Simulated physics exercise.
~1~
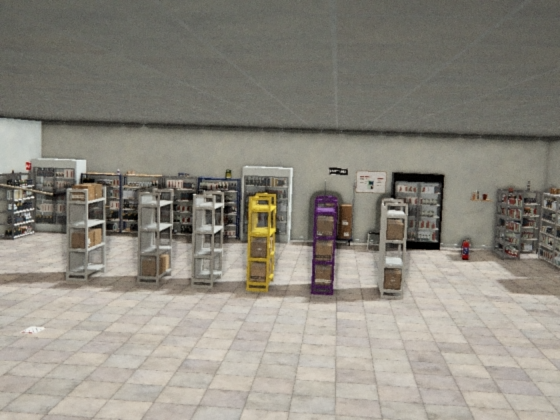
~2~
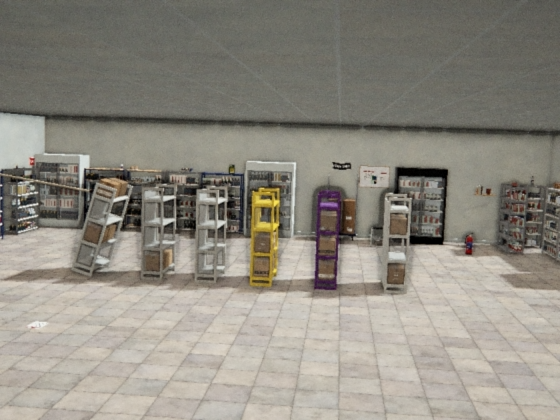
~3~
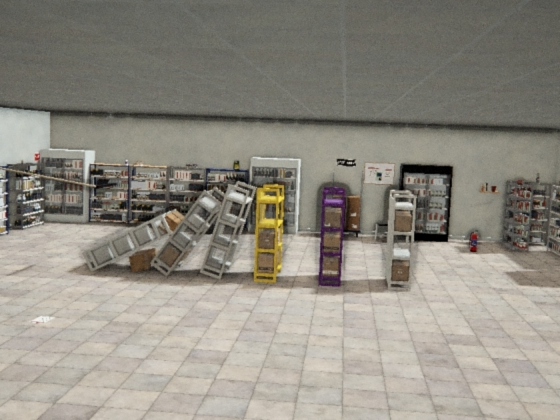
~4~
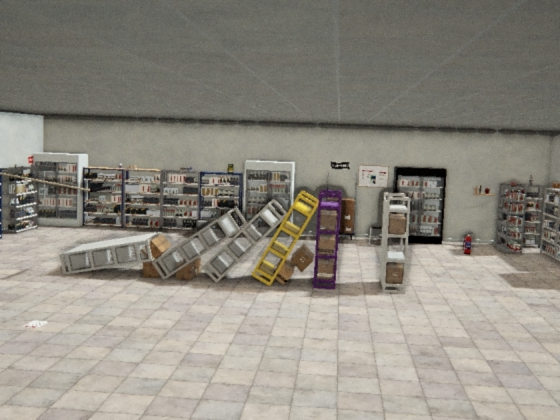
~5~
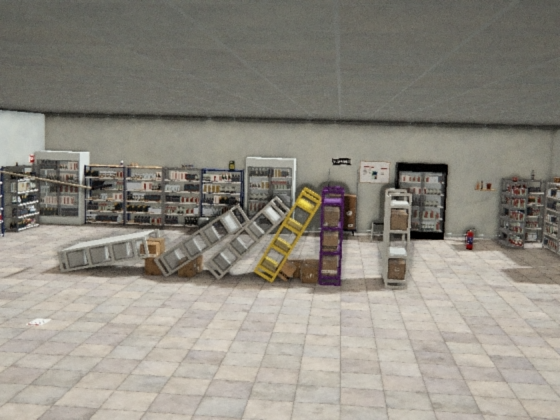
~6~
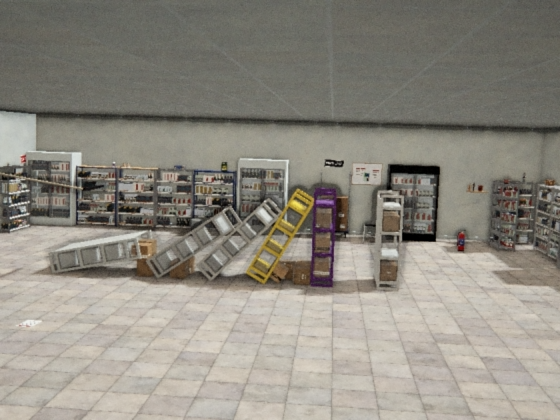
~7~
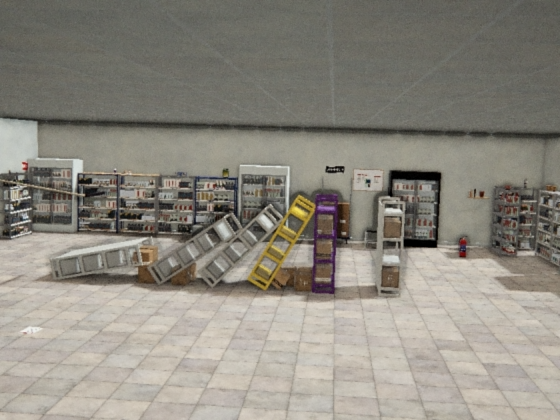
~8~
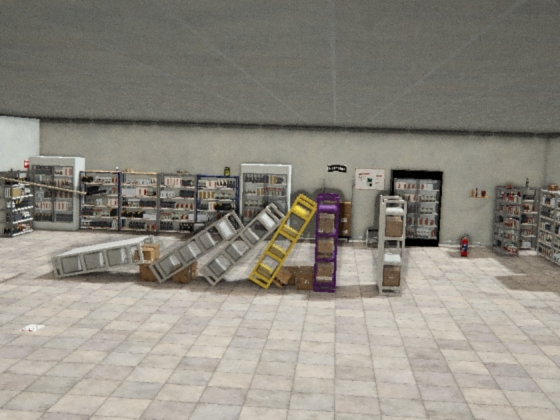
Grey shelf unit toppling rightward into the next ones, spilling cartons, until a leaning yellow unit rests against an upright purple one.
